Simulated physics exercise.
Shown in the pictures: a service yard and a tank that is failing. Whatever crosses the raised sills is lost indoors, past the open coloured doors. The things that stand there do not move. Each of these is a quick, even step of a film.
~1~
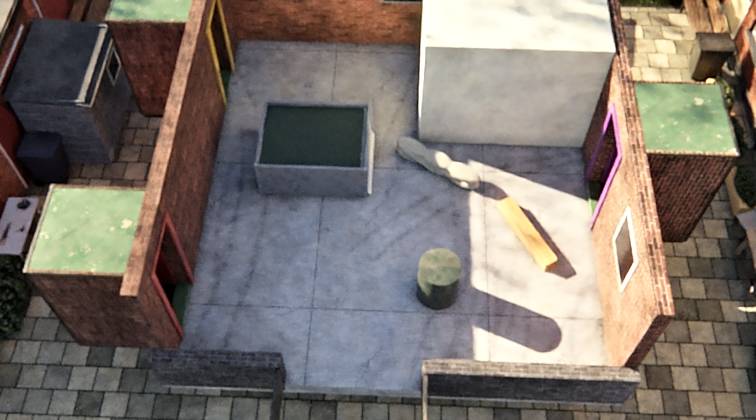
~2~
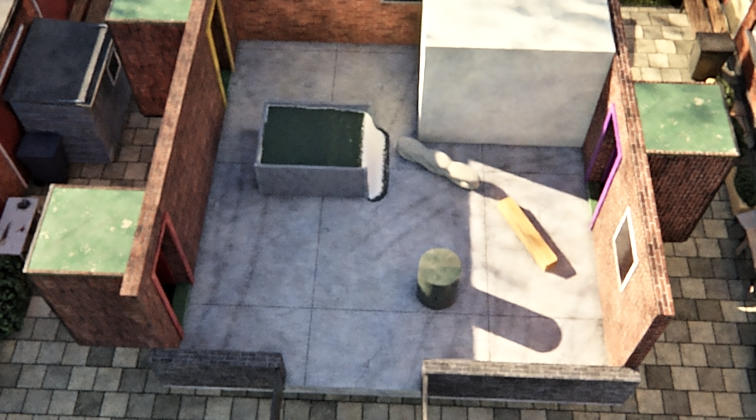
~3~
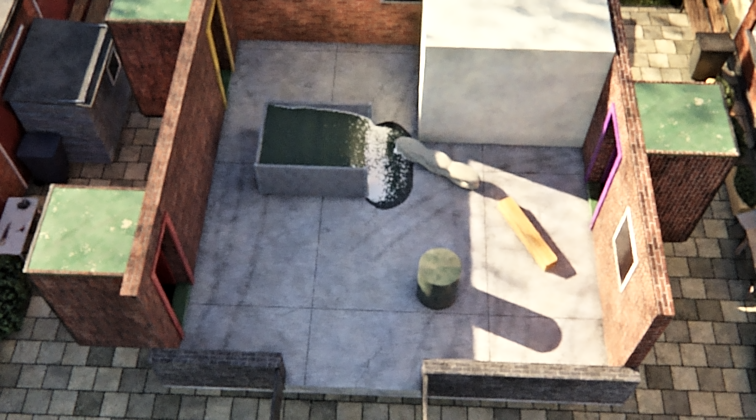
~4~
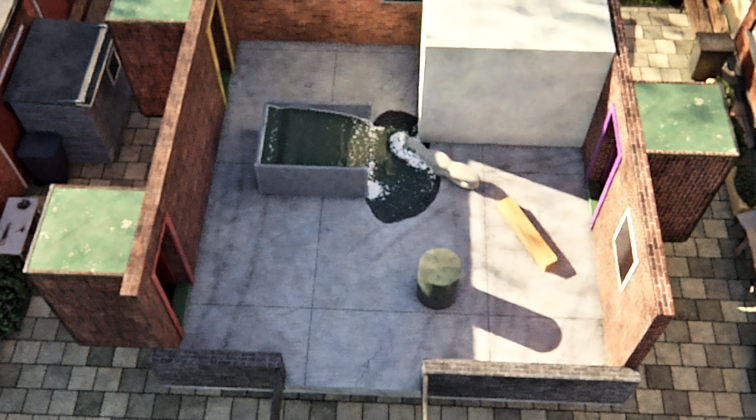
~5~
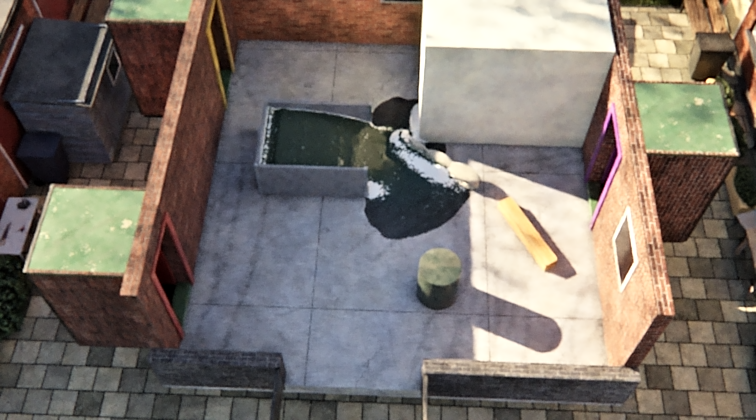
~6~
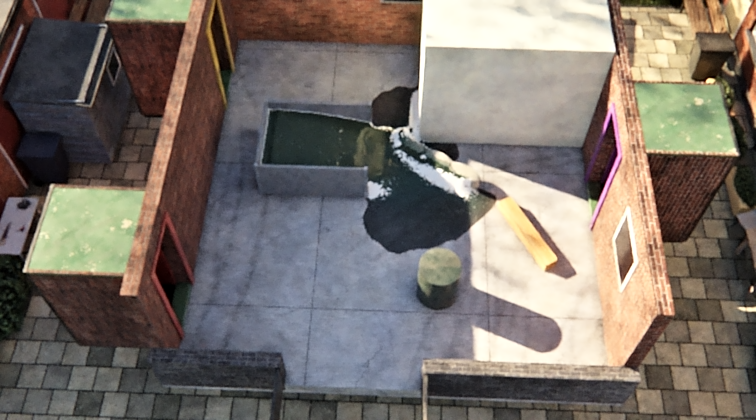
To begin with, a grey tank of dark green water stands whole and still in a brick-walled yard. Water then bursts from its right side in a white, foaming sheet, and a dark pool spreads right and toward the viewer, around the pale lumpy object and nearer the green cylinder.
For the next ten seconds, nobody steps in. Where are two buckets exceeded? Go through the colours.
My prediction: The yellow door gets two buckets or fewer; the red door gets two buckets or fewer; the purple door gets two buckets or fewer.
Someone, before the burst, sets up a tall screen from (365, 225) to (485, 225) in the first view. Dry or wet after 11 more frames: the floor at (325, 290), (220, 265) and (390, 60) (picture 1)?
Untouched, untouched, submerged.
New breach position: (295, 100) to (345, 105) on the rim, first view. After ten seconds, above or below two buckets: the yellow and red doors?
So the yellow door gets past the limit, and the red door stays beneath it.
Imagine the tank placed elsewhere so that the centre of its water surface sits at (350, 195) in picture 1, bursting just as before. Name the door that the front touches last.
It's the yellow one.
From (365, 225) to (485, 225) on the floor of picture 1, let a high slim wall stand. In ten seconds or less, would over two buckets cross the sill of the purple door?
Result - purple door overshoots.
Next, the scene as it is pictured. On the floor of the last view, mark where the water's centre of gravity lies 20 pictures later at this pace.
Somewhere around (433, 203) in the last view.
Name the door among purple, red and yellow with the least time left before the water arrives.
It's the one in purple.
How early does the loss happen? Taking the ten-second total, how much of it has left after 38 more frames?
Approximately 45 in a hundred, I think.
A moment on, water covers 25 % of the floor; the yellow door not reached, the red door not reached, the purple door not reached.
Next, water covers 40 % of the floor; the yellow door not reached, the red door not reached, the purple door wet at the sill, nothing in.
Then, water covers 55 % of the floor; the yellow door wet at the sill, nothing in, the red door not reached, the purple door wet at the sill, nothing in.
Later, water covers 80 % of the floor; the yellow door under two buckets in, the red door not reached, the purple door under two buckets in.
In the end, water covers 95 % of the floor; the yellow door under two buckets in, the red door wet at the sill, nothing in, the purple door under two buckets in.
